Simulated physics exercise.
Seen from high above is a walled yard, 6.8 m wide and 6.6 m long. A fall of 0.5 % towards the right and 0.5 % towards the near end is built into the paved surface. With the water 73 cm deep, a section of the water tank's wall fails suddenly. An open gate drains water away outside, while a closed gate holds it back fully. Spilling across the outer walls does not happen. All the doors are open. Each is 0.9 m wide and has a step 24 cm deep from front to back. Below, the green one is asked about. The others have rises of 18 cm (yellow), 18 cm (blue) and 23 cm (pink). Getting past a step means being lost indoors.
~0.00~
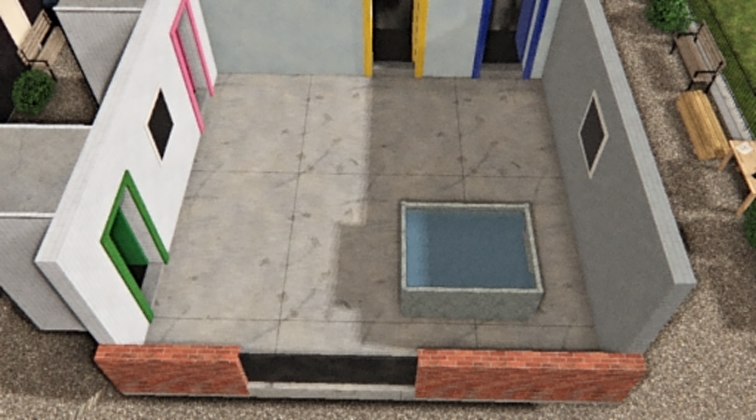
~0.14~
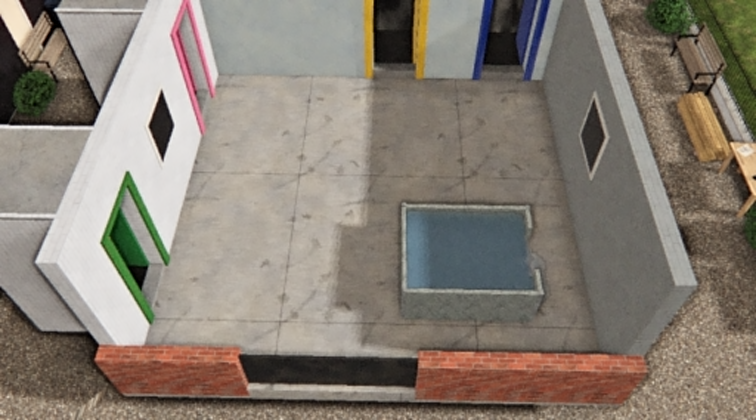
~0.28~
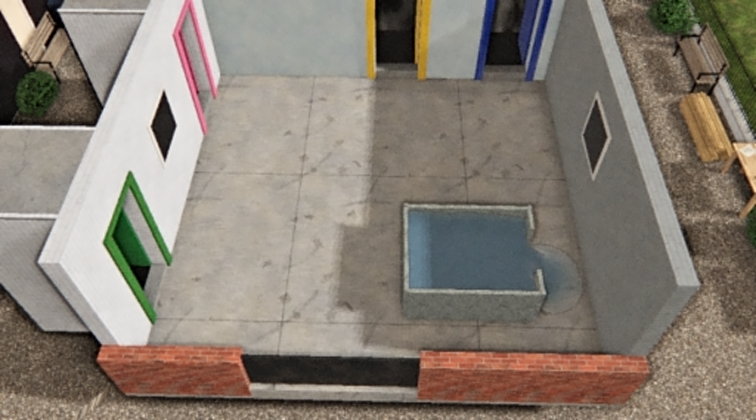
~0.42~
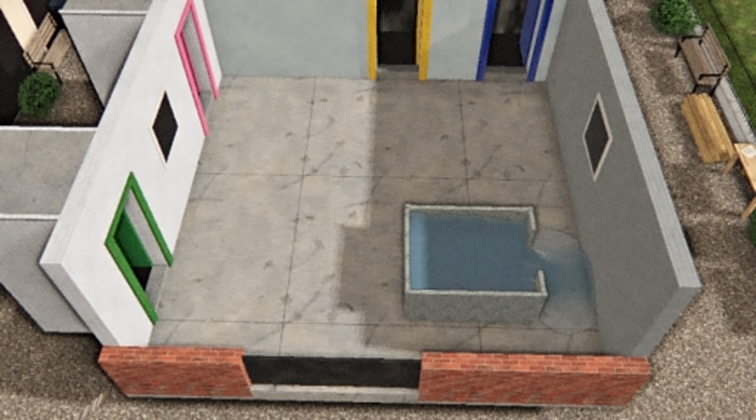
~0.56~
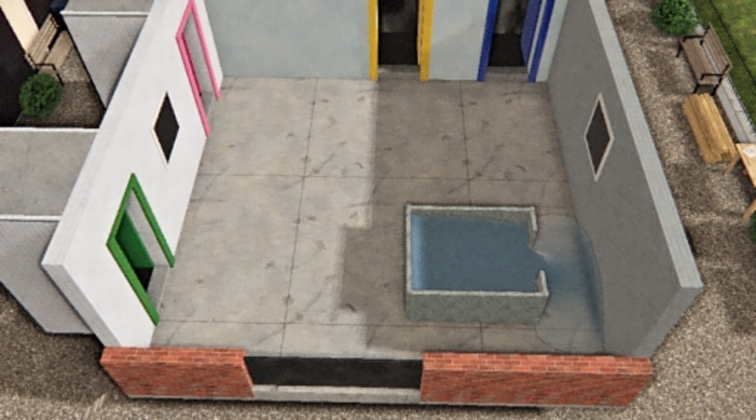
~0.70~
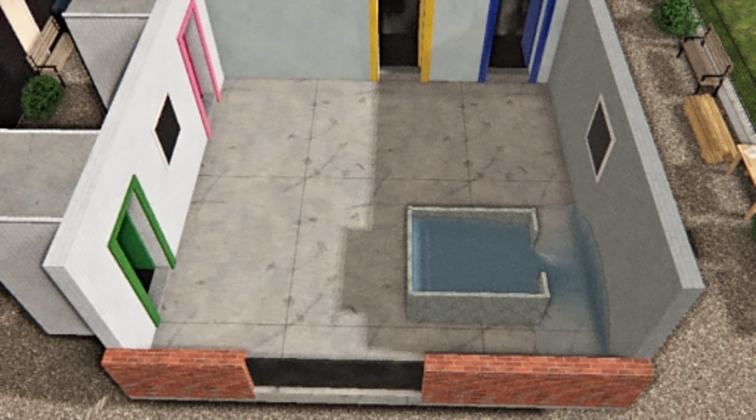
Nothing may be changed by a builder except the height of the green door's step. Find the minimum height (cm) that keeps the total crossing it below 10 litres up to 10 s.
The minimum is roughly 9 cm.
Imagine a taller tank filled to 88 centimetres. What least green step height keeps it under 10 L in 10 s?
12.0 cm.
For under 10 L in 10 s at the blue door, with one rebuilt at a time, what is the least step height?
I'd raise blue to close to 14.5 cm.
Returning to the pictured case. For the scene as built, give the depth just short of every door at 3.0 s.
Door by door, in centimetres - yellow 3, blue 18, pink 0, green 0.
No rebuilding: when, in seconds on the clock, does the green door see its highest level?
Peak time: About 5.0 s.
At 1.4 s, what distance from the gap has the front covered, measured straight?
Some 3.6 m out.
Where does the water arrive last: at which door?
Door: Pink.
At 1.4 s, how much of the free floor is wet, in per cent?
Some 10 per cent is wet.
After 1.4 s water covers 10 % of the floor, deepest (50 cm) near (582, 277); it has not reached the green door.
After 3.0 s water covers 40 % of the floor, deepest (28 cm) near (604, 384); it has not reached the green door.
After 10.0 s water covers 95 % of the floor, deepest (10 cm) near (604, 384); 6 cm at the green door, 19 litres in over its 8 cm step.
At the green door as built, the water arrived by 4.0 s and peaked near 12 cm at 5.0 s.
Run again over the same 10 s with other heights there, 30 litres in over 7 cm, 5 litres over 10 cm. The limit of 10 litres is kept from about 9 cm up.
